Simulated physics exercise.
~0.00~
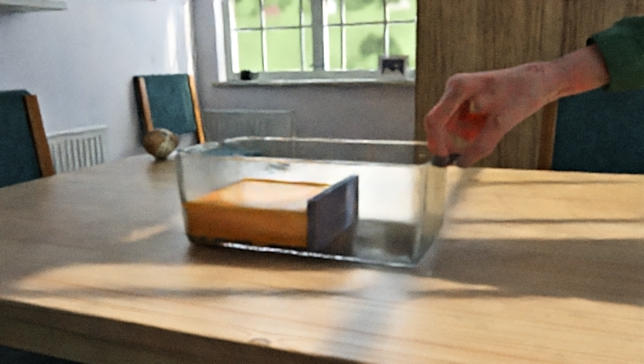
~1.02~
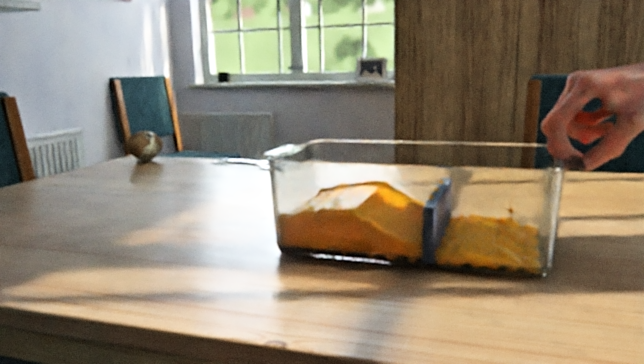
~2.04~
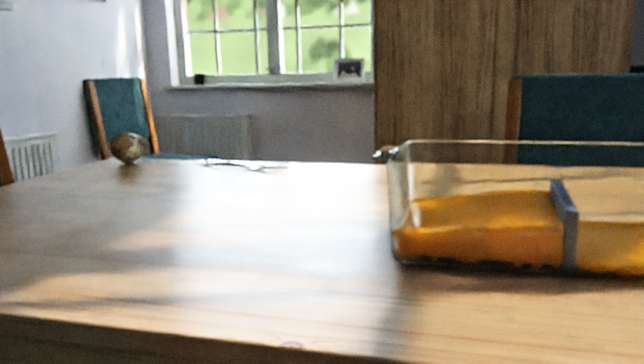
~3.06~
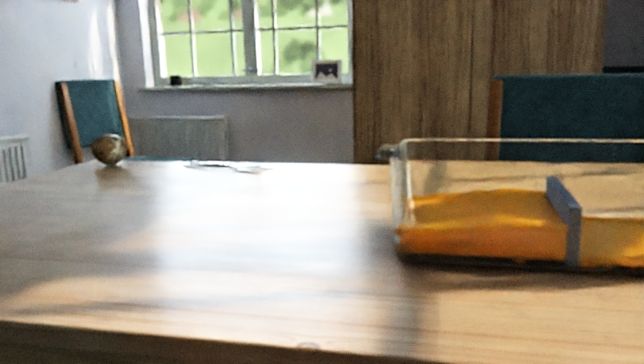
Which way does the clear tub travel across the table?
The clear tub travels to the right, ending up partly beyond the right edge of the view.
In a room with a bright window, teal chairs and a wooden panel, a pale wooden table is seen from its near side, the view drifting slightly sideways. On it stands a clear oblong tub with a low dark divider, orange juice to the left and nothing to the right. A hand at the right end pulls the tub to the right, and the juice heaps up on the left while some crosses into the right side. The tub slides on until its right end is out of view. Finally it stays there, with juice on both sides of the upright divider.
